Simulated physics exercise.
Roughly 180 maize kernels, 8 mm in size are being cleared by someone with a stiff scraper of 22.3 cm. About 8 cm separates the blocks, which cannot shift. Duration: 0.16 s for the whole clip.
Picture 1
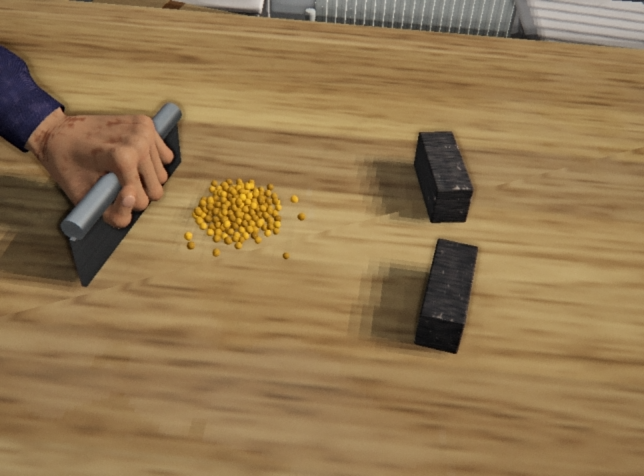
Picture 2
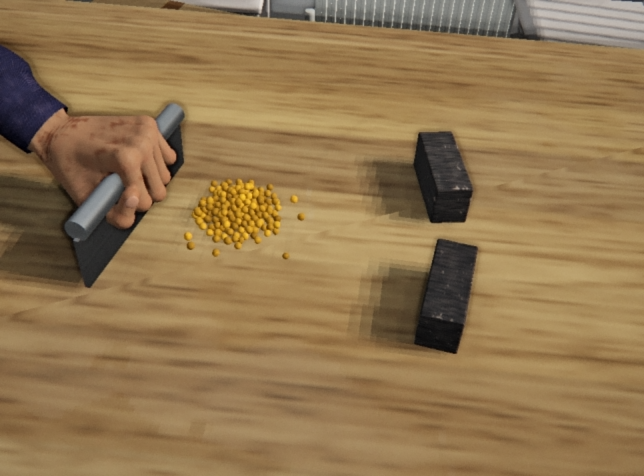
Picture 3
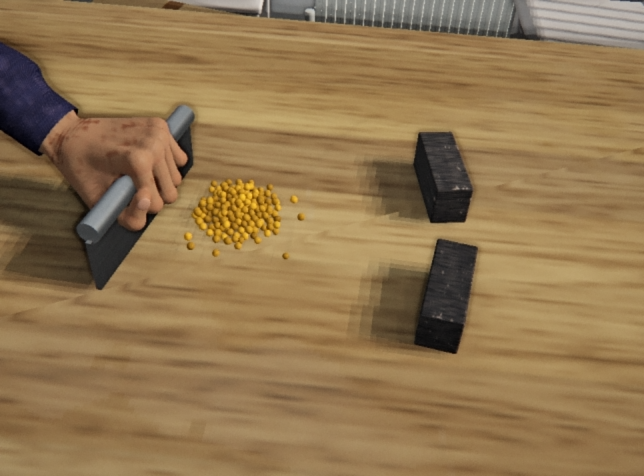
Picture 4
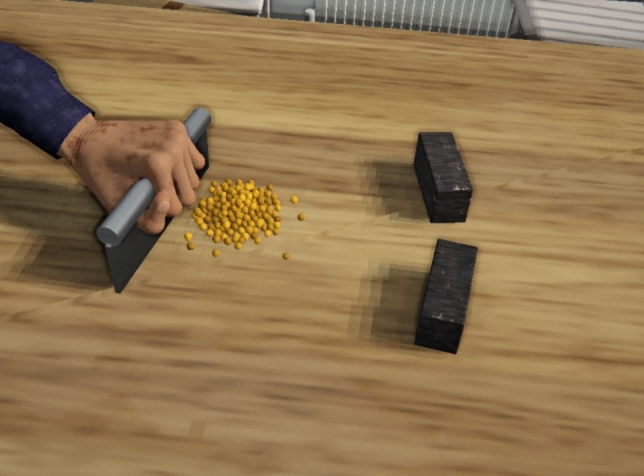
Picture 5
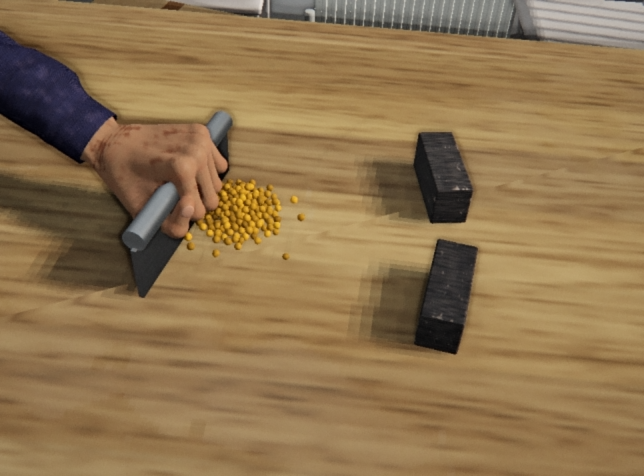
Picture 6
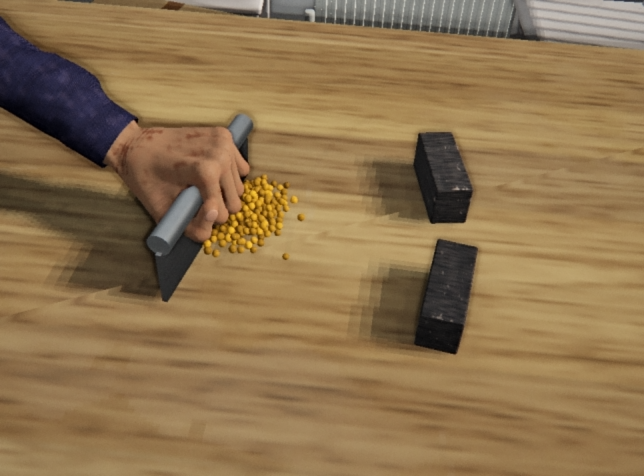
A hand in a dark blue sleeve slid a scraper rightward across a wooden table, slowly at first, then pushed into a pile of small yellow kernels, while two black blocks sat still further right.
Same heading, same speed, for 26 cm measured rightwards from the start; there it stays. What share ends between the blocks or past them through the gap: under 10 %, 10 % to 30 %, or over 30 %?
The gap catches a modest portion.
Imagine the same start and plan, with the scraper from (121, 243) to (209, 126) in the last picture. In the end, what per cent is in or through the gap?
Gap share: 0 in a hundred.
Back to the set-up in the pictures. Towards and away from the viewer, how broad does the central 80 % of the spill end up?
I'd put it at close to 14 cm, front to back.
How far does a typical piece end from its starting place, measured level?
About 20 cm.
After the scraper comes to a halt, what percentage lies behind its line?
About 0 %.
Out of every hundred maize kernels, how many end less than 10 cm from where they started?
Estimate: About 0 percent.
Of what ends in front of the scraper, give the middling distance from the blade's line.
About 5 cm.
Then, 0.17 s after the last picture, scraper 21 cm from its start, spill 17 cm wide; held up before the blocks 100 %.
Then, 0.34 s after the last picture, scraper 26 cm from its start, spill 20 cm wide; in or through the gap 10 %, held up before the blocks 85 %.
Then, 0.48 s after the last picture, scraper 26 cm from its start, spill 20 cm wide; in or through the gap 20 %, held up before the blocks 80 %.
In the end, in or through the gap 20 %, round the near block 0 %, round the far block 0 %, held up before the blocks 80 %.
